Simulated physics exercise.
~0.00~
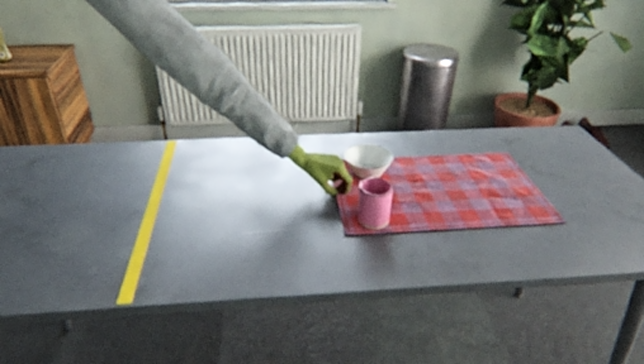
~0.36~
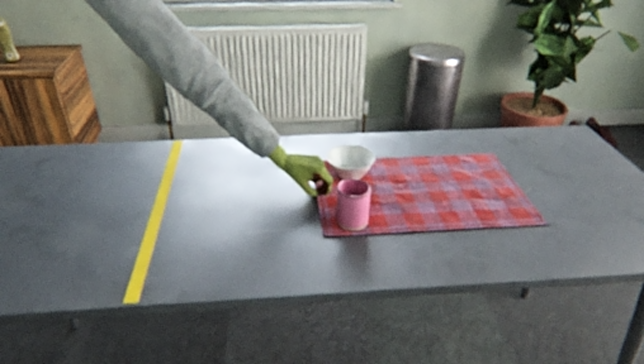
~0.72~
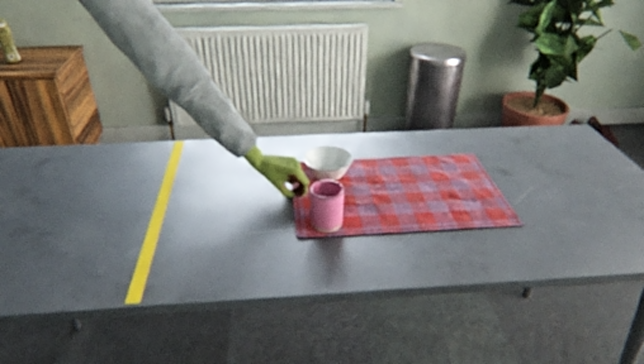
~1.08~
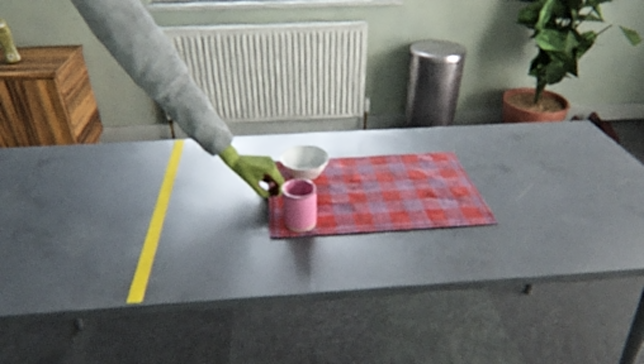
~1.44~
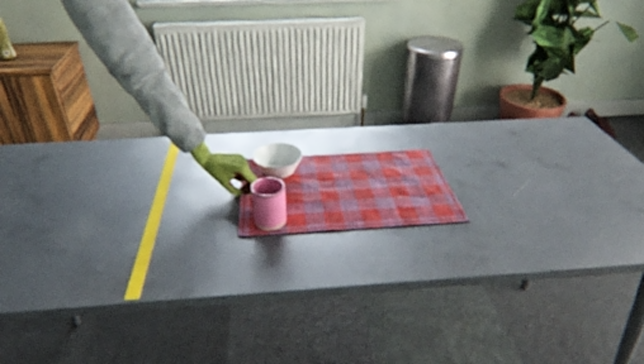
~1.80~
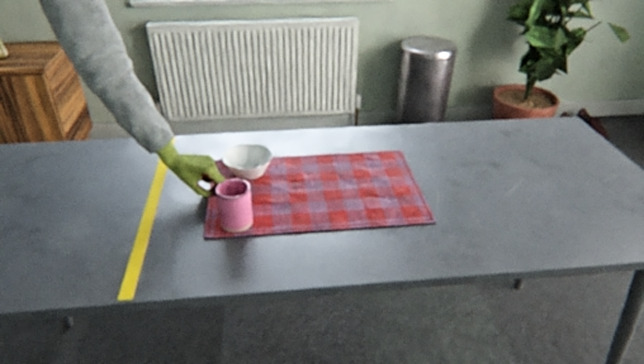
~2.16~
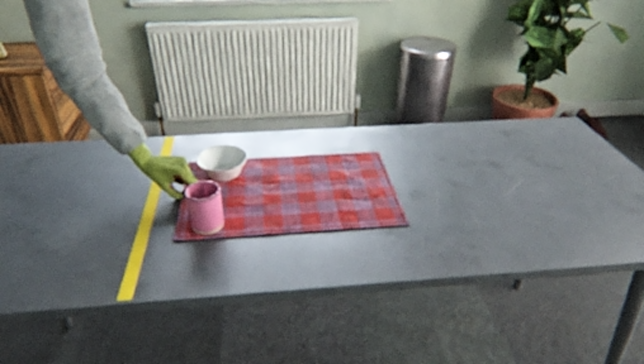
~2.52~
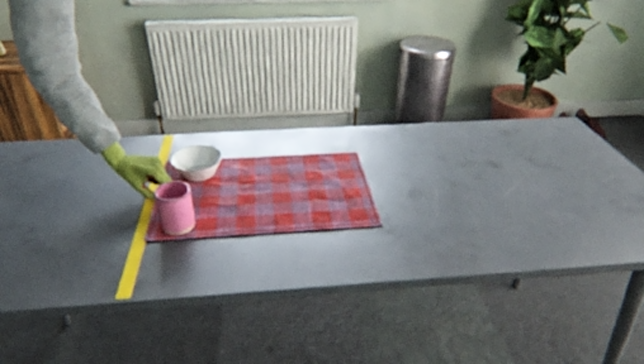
The clip shows a gloved hand at the edge of a red checked place mat, which slides steadily left across a grey desk carrying a white bowl and an upright pink mug, until its left edge reaches the yellow tape with both still on the cloth.
